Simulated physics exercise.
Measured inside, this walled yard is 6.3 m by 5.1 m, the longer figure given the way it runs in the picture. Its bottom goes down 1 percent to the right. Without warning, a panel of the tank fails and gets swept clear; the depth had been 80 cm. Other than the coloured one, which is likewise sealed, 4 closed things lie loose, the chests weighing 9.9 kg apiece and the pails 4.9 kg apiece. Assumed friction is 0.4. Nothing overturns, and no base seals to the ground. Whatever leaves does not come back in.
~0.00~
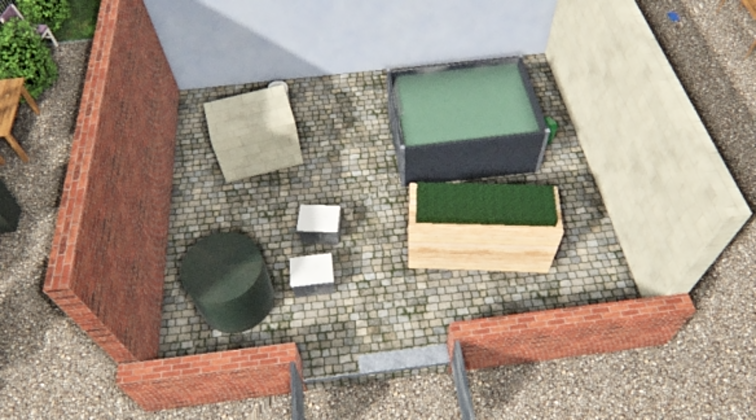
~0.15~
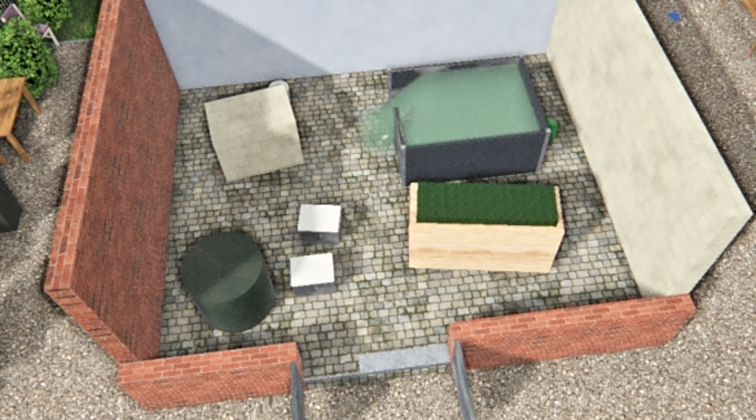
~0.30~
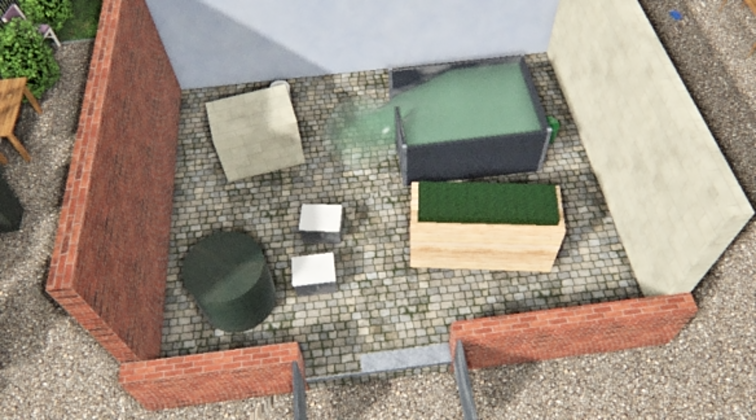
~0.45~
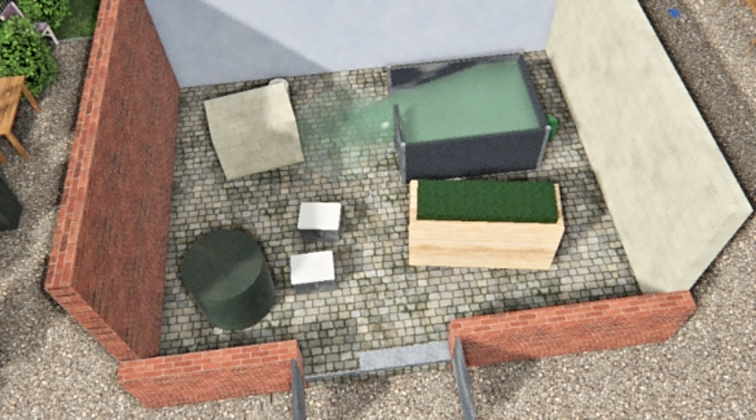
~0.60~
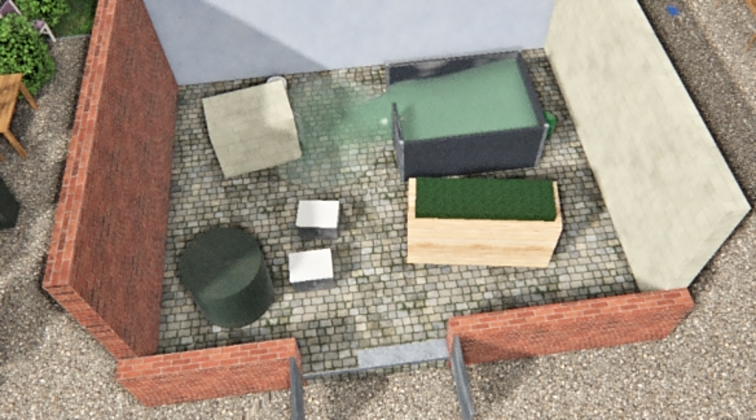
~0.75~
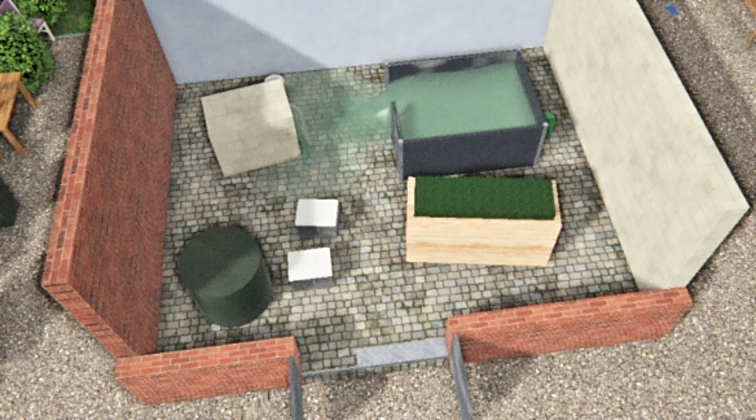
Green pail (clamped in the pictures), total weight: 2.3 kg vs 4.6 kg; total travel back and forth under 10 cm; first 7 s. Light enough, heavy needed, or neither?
The light setting does the job.
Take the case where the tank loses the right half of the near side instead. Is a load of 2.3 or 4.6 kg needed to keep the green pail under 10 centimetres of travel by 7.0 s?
Neither one.
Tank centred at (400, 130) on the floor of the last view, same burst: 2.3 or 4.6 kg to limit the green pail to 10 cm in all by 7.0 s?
Then the outcome is clear: The heavier mass alone works.
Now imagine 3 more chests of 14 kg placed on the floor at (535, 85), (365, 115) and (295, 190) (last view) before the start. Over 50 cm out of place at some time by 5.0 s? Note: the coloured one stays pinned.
Results, in sequence: Not exceeded / exceeded / exceeded.
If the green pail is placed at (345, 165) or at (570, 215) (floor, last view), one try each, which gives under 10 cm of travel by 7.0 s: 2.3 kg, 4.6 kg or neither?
First spot: No mass works; second spot: Light mass works.
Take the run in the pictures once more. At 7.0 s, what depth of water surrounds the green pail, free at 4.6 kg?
Close to 2 cm deep.
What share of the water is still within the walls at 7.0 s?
Somewhere near 94 percent, give or take.
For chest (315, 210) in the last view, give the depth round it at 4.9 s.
About 4 cm.
After 1.4 s the green pail would be 0 cm from its start with 2.3 kg and 0 cm from its start with 4.6 kg; 0 cm of water round it then.
After 3.1 s the green pail would be 0 cm from its start with 2.3 kg and 0 cm from its start with 4.6 kg; 0 cm of water round it then.
After 4.9 s the green pail would be 0 cm from its start with 2.3 kg and 0 cm from its start with 4.6 kg; 0 cm of water round it then.
After 7.0 s the green pail would be 0 cm from its start with 2.3 kg and 0 cm from its start with 4.6 kg; 2 cm of water round it then.
